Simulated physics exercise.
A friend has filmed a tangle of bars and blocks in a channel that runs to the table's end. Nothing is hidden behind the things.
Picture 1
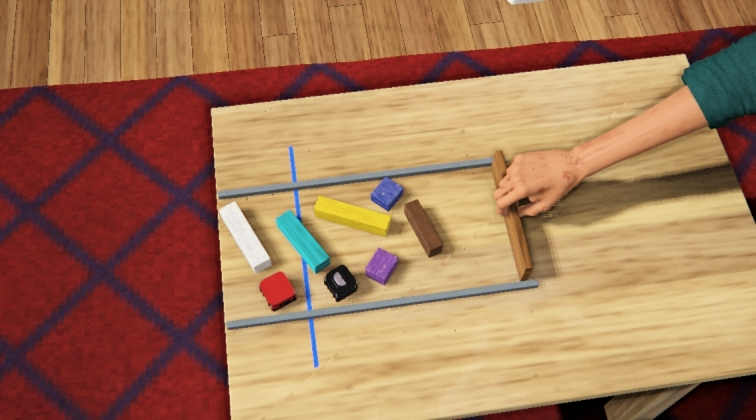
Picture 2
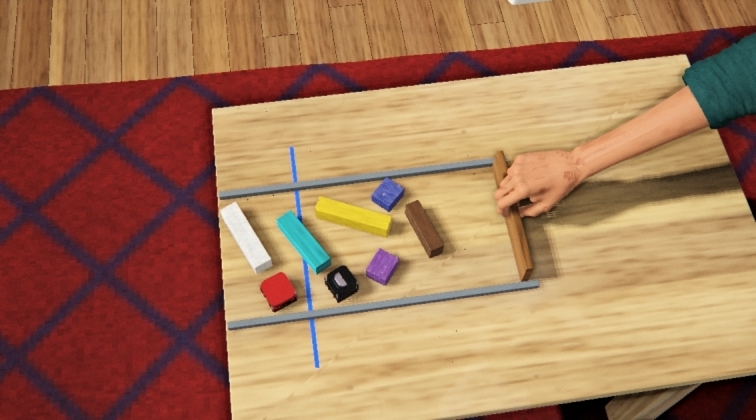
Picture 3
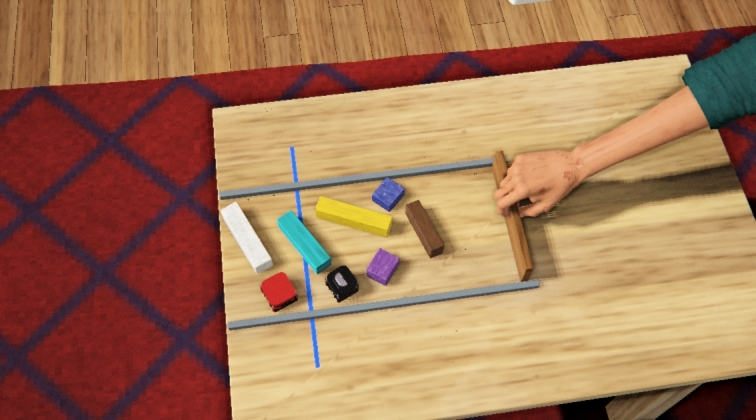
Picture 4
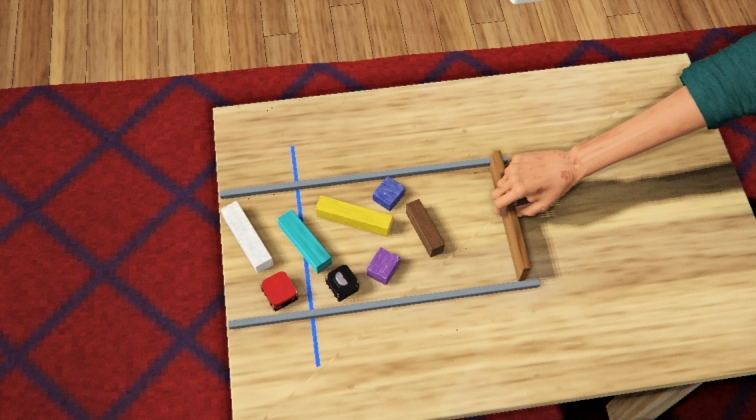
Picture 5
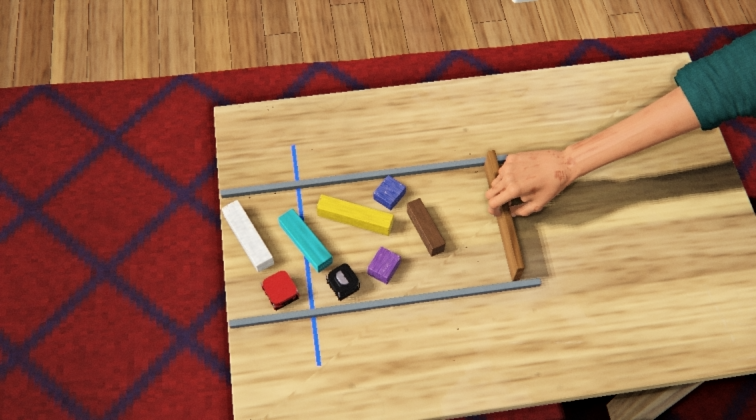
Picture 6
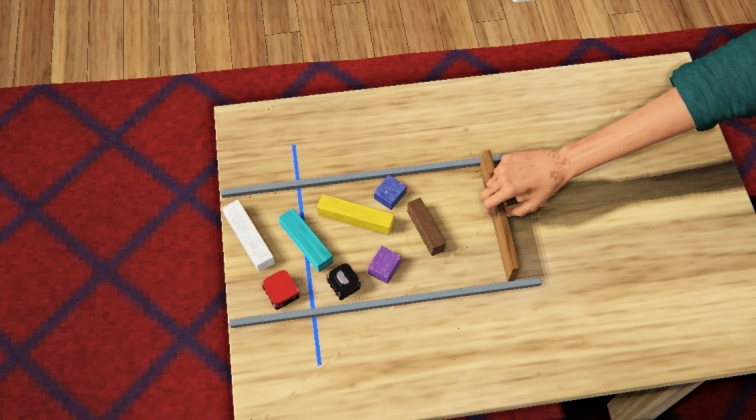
A hand slides a wooden board slightly left toward colourful bars and blocks that stay still.
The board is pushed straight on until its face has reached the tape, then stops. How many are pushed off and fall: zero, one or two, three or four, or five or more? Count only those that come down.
The number that fall off is zero.
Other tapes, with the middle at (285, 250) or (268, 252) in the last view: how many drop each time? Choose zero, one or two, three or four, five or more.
The falls would be just one or two; 1 or 2.
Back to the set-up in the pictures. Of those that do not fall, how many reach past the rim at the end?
That would be 1.
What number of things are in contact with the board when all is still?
That makes 3.
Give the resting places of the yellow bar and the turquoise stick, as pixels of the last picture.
Near (266, 222) and (263, 252).
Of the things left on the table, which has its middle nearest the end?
The white bar ends nearest.
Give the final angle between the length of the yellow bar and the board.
About 25°.
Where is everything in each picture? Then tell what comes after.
White bar (245, 237); red case (278, 292); turquoise stick (303, 242); board (511, 215); tape (303, 249), in the first frame.
Red case (279, 292); blue block (388, 195), in the second frame.
Turquoise stick (304, 242); yellow bar (354, 217), in the third frame.
White bar (247, 237); purple block (383, 266), in the fourth frame.
Red case (280, 290); brown bar (426, 227), in the fifth frame.
White bar (248, 235); red case (281, 290); turquoise stick (306, 240); board (499, 215); tape (306, 247), in the sixth frame.
Early on, none off yet; white bar at rest near (248, 235); red case at rest near (281, 290); turquoise stick at rest near (306, 240).
A while later, none off yet; white bar at rest near (248, 235); red case at rest near (280, 290); turquoise stick travelled a little near (296, 245).
Finally, the number that fall off is zero.
